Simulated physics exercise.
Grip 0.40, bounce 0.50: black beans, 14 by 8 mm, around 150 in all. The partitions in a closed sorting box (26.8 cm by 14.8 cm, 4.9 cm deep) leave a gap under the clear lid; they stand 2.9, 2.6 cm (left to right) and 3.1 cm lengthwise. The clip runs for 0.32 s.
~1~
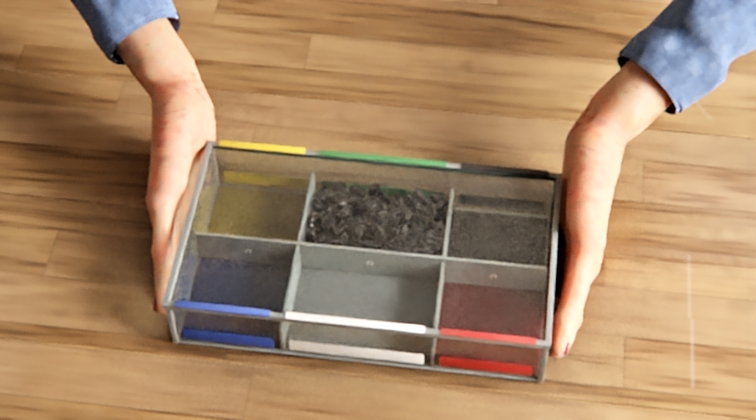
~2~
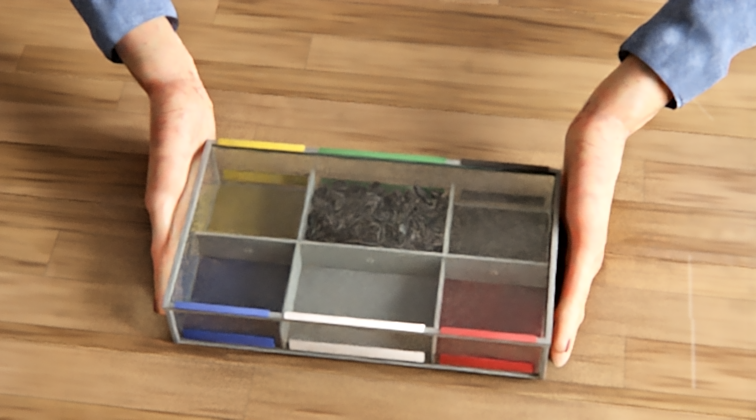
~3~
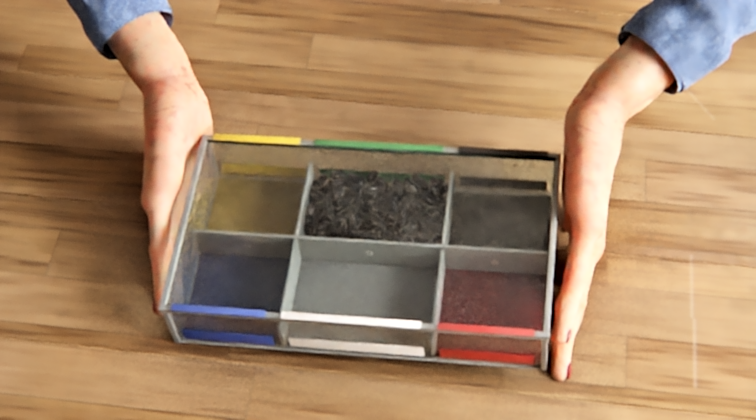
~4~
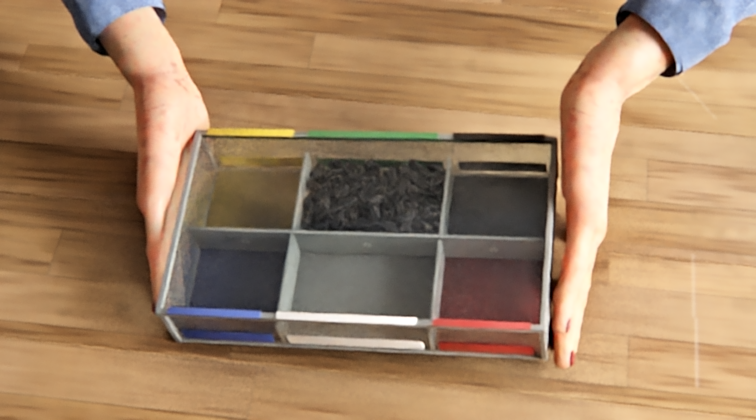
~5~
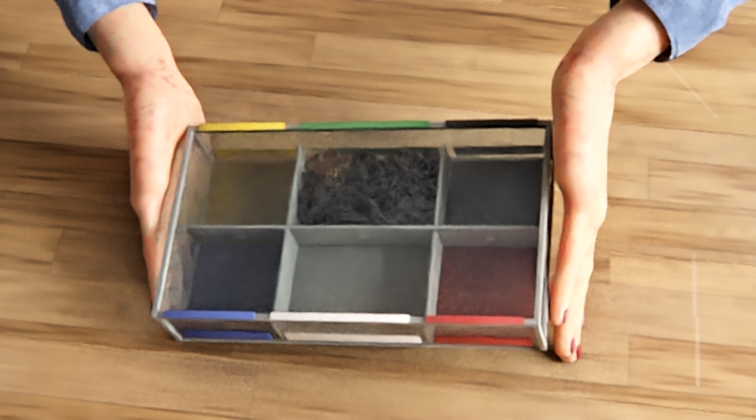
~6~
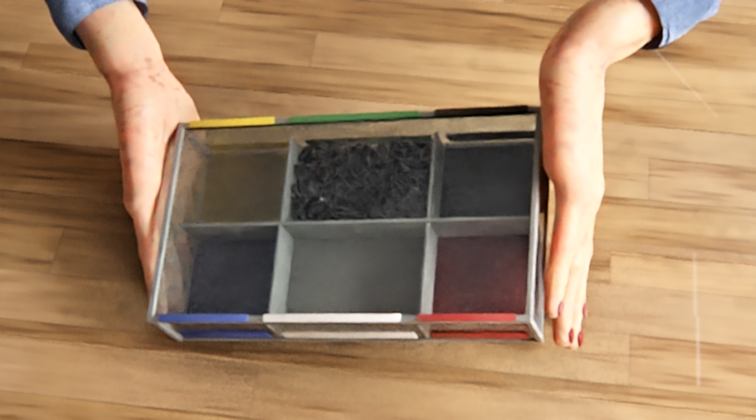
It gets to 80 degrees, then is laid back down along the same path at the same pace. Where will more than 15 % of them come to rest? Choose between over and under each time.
Red compartment: Under. Blue compartment: Over. Green compartment: Over. Yellow compartment: Under. White compartment: Under. Black compartment: Under.
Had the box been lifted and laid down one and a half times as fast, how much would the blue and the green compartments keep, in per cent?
Result: Blue = 25 %; green = 60 %.
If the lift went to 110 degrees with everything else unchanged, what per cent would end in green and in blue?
Green 15 %; blue 85 %.
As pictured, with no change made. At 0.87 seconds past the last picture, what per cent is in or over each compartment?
You'd find red at 0, blue at 25, green at 70, yellow at 0, white at 5 and black at 0 per cent.
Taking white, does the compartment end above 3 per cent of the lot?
Note, white: Confirmed.
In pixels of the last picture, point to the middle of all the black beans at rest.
Around (309, 272).
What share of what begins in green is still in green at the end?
50 %.
Then, 0.87 s after the last picture, tilt 79 degrees; blue 25 %, green 70 %, white 5 %.
Then, 1.45 s after the last picture, tilt 33 degrees; blue 45 %, green 45 %, white 5 %.
Then, 2.08 s after the last picture, tilt 0 degrees; blue 45 %, green 45 %, white 5 %.
In the end, red 0 %, blue 45 %, green 45 %, yellow 0 %, white 5 %, black 0 %.
